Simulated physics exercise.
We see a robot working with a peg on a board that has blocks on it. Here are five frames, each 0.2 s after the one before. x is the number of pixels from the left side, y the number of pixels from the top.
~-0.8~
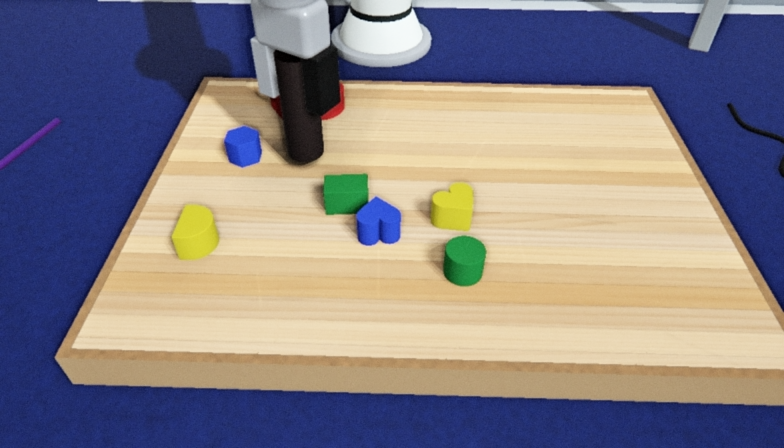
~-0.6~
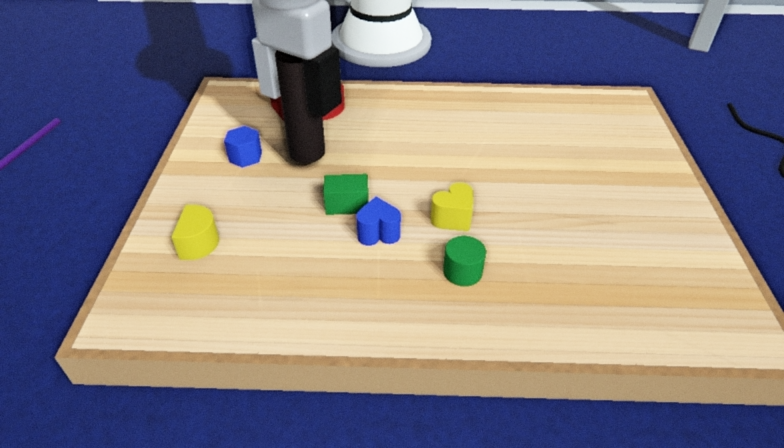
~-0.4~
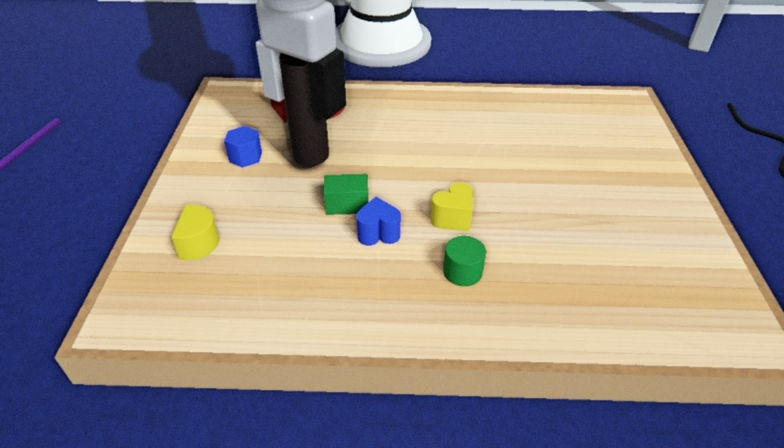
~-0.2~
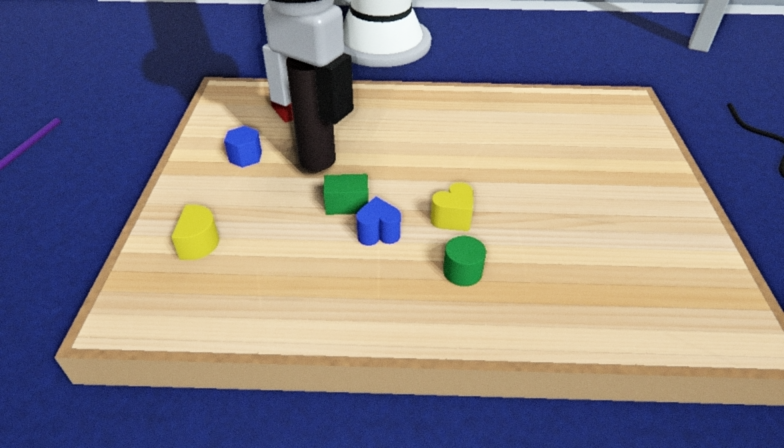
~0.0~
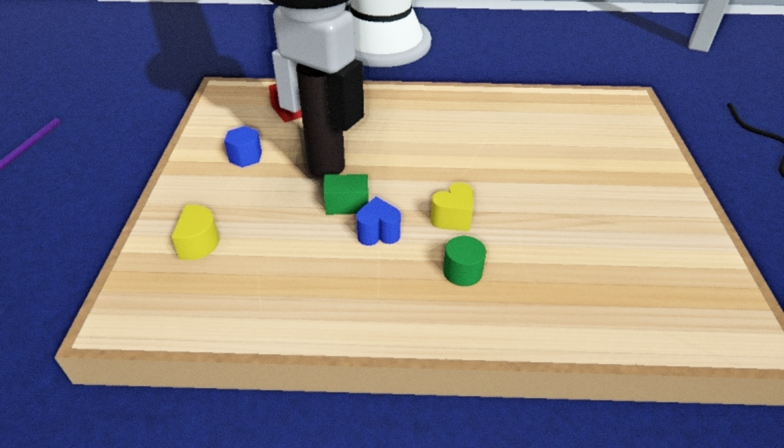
Robot arm with a dark peg moving slightly right and toward the viewer, nearing a green block among still coloured blocks.
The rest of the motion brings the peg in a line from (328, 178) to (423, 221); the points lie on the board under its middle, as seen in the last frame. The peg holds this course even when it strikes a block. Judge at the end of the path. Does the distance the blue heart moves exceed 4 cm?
No
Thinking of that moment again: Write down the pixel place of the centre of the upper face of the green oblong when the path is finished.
My prediction: (355, 198).
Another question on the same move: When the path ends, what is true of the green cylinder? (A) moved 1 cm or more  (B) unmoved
I'll go with B - unmoved.
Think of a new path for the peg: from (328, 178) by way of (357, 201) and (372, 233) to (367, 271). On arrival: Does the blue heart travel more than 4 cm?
My answer is yes.
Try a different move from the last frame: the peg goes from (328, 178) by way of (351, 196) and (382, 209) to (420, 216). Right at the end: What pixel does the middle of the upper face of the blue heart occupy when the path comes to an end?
It should be at about (394, 238).
The first path, step by step. One third of the way, peg at (357, 181); green oblong at (353, 192); blue heart at (381, 214).
Two thirds of the way, peg at (390, 195); green oblong at (355, 198), turned 35° clockwise; blue heart at (384, 218).
At the end, peg at (424, 209); green oblong at (355, 198), turned 35° clockwise; blue heart at (384, 218); yellow heart at (467, 197), turned 15° anticlockwise; green cylinder still.
